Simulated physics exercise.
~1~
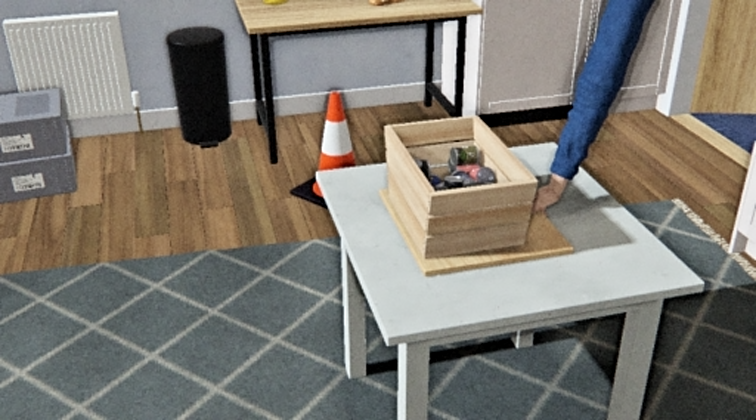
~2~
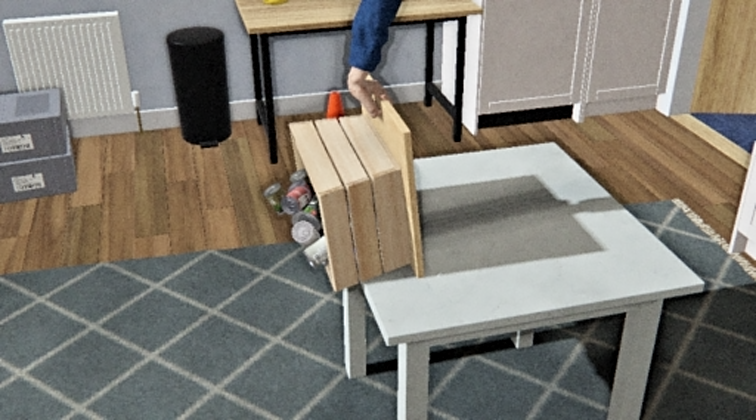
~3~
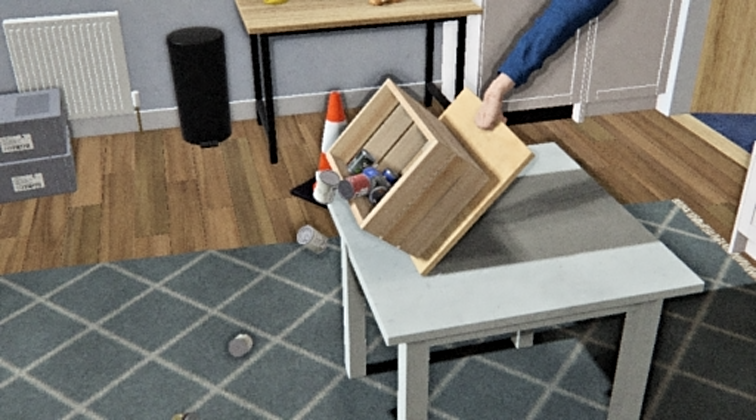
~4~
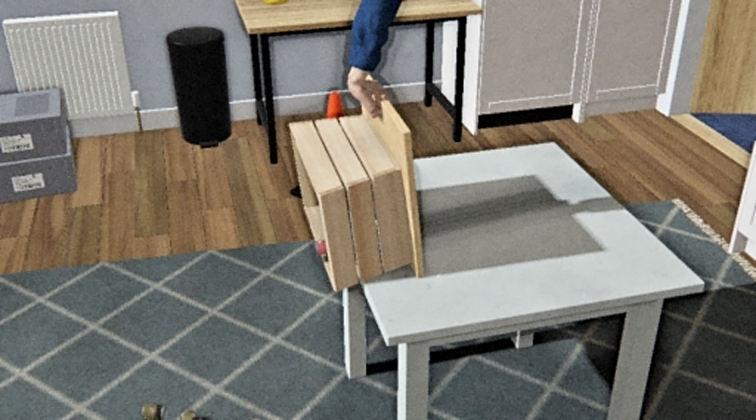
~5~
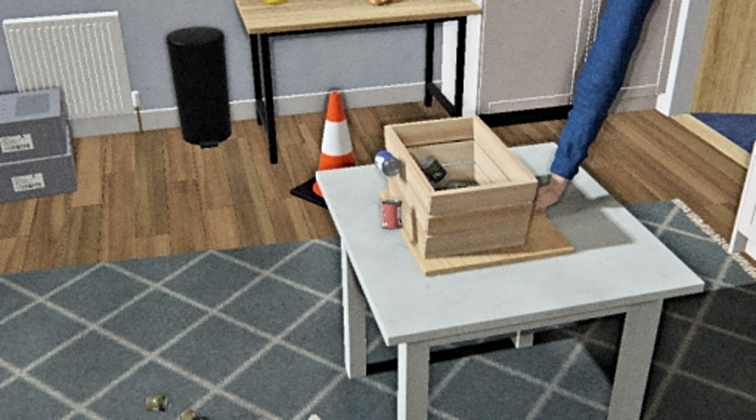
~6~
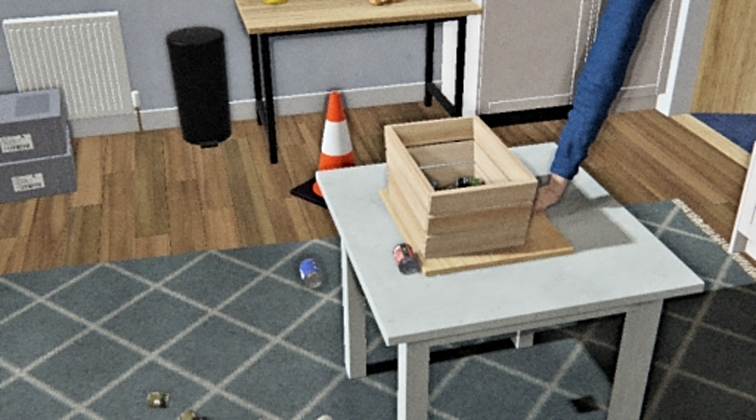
A wooden box of small tins on a plywood board is tipped steeply leftward by a blue-sleeved arm, spilling many tins off the table, then partly lowered, tipped again and set flat, with one tin beside it, a few inside and others on the rug.
